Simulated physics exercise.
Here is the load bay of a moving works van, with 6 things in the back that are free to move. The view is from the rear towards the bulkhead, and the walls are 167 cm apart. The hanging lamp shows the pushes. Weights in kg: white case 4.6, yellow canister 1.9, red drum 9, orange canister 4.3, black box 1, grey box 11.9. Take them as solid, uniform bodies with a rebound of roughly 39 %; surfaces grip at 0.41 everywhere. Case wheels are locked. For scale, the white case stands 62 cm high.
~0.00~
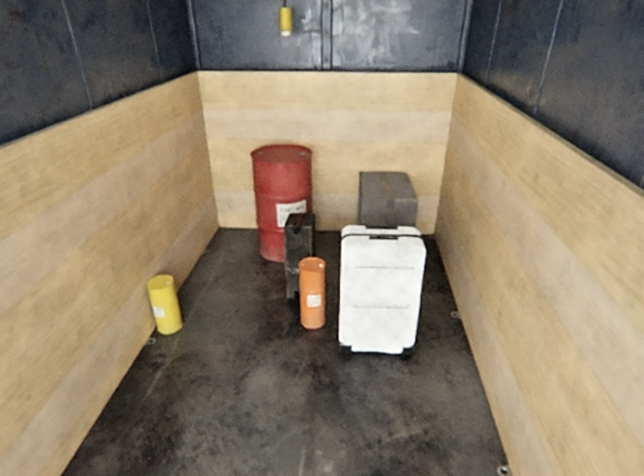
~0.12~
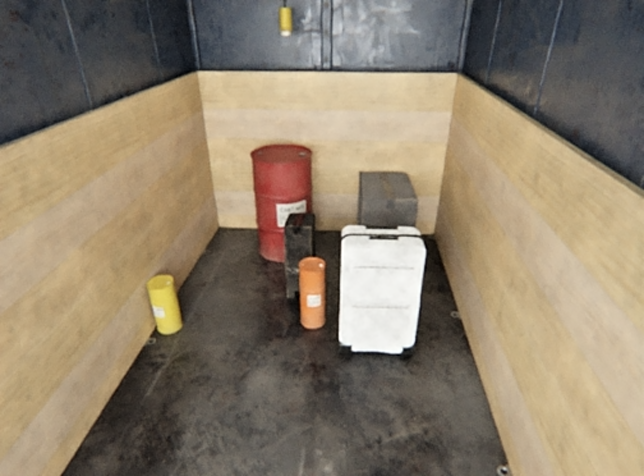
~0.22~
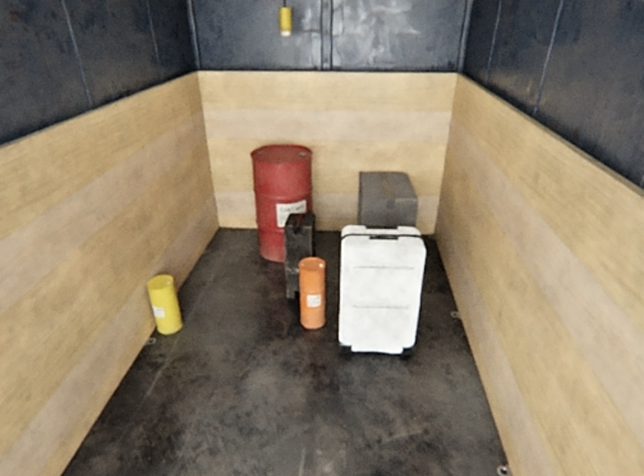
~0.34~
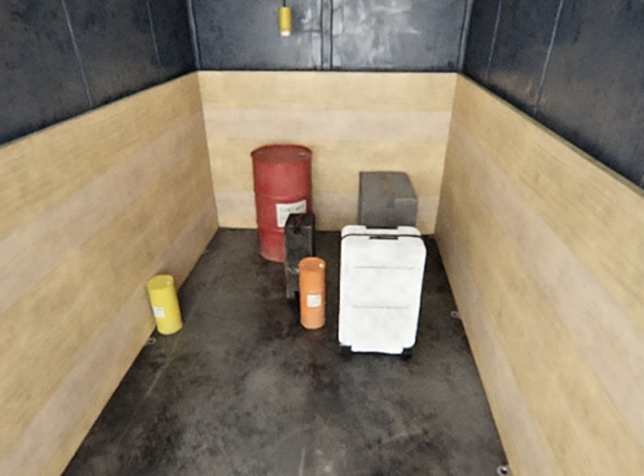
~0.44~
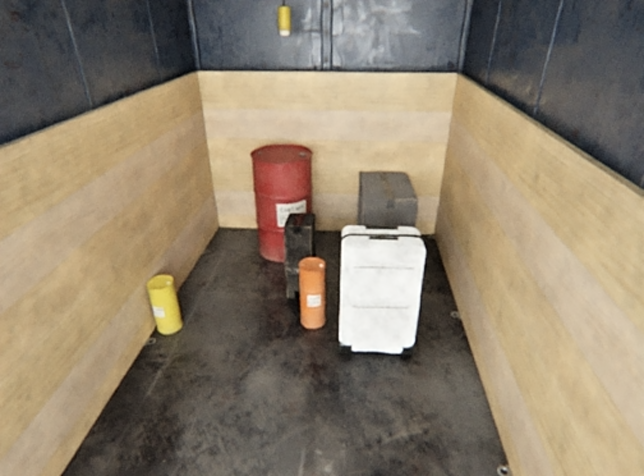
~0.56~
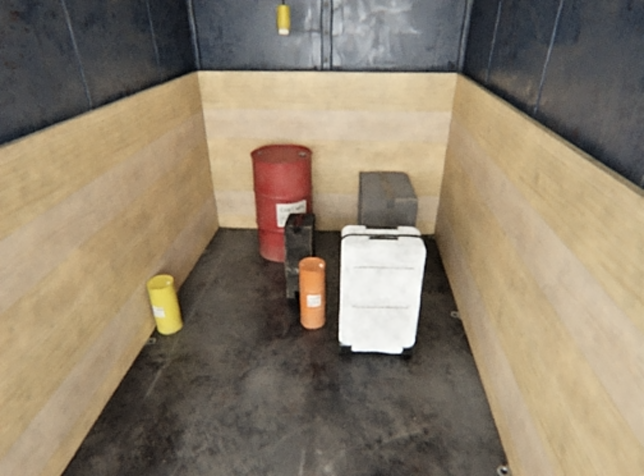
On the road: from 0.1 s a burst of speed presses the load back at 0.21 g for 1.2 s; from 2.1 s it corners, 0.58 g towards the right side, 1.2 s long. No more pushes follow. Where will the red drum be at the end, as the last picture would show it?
Look near (364, 206).
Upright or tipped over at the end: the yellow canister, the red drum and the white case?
The yellow canister stays upright; the red drum is still upright; the white case is still upright.
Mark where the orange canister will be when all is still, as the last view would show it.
At about (426, 302).
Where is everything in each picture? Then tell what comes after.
In the first picture, steady run; red drum (284, 203); white case (378, 291).
In the second picture, steady run; orange canister (313, 293); black box (301, 257).
In the third picture, push 0.10 g backwards; grey box (384, 219); white case (378, 291).
In the fourth picture, push 0.20 g backwards; yellow canister (165, 305); orange canister (313, 293).
In the fifth picture, push 0.21 g backwards; black box (301, 257); grey box (384, 219).
In the sixth picture, push 0.21 g backwards; red drum (284, 203); white case (378, 291).
By 2.76 s, push 0.58 g right; red drum 17 cm from its spot near (309, 204); black box tilted 74°; orange canister tilted 57°.
By 2.96 s, push 0.58 g right; red drum 35 cm from its spot near (336, 205); black box on its side; orange canister on its side.
When it is over (4.3 s), lying over in the back, orange canister and black box; not toppled but over 15 cm from the start, white case, yellow canister, red drum and grey box. End places, in pixels of the last picture, red drum near (364, 206).
